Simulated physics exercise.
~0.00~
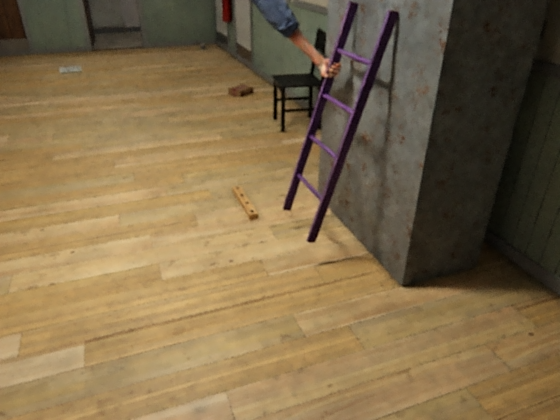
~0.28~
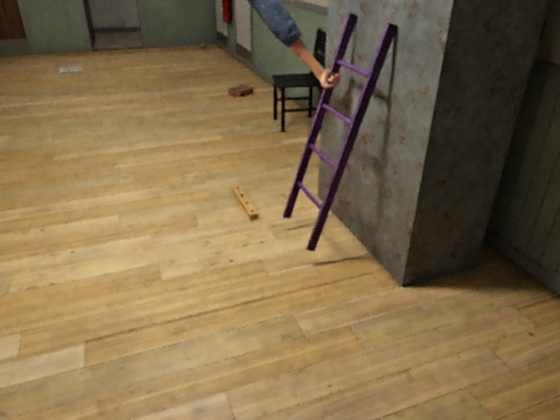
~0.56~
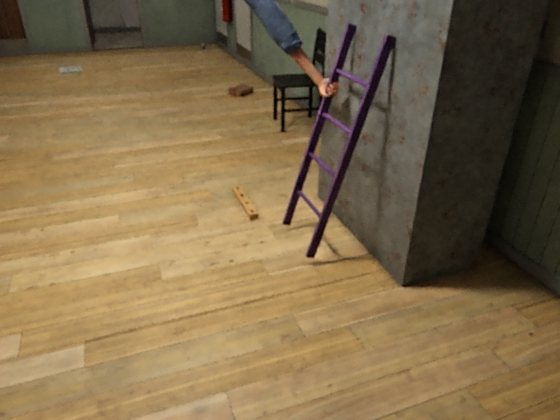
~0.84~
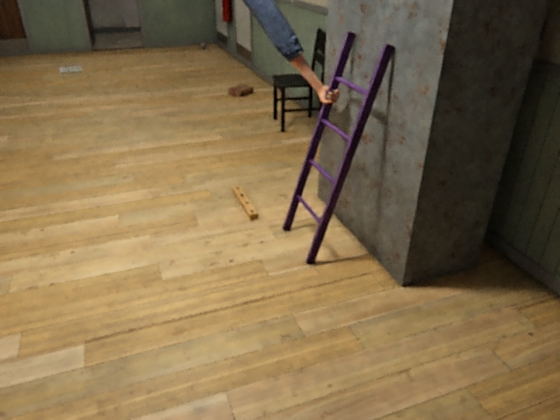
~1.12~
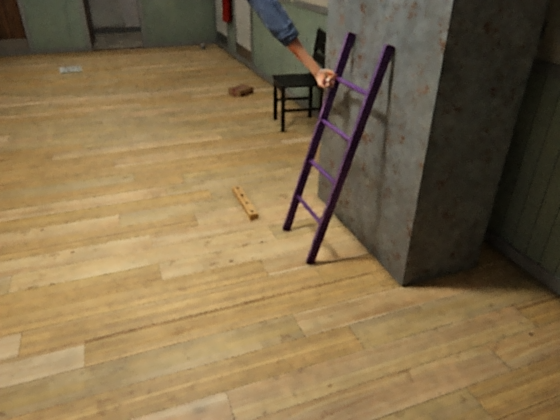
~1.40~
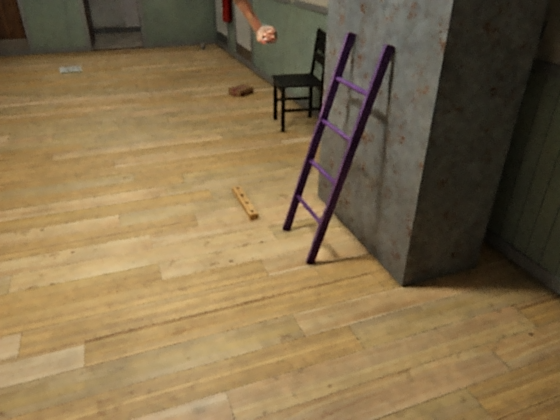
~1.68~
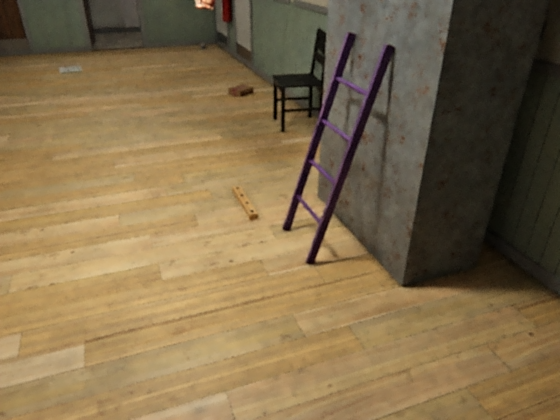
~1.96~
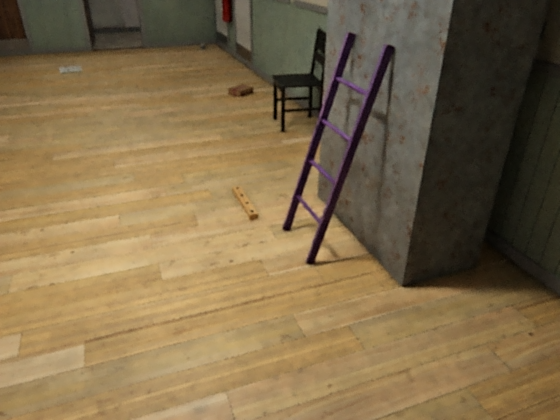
A purple ladder, held by a hand reaching in from the top, leans toward a grey concrete pillar in a room with a pale plank floor. A small wooden batten lies on the boards to its left, with a dark chair and a brick farther back. The hand lowers the ladder a little at a time until its feet settle on the floor. Then the fingers let go, and the arm draws back toward the upper left and out of view. The ladder stays leaning against the pillar, upright and still, while the batten remains where it was.
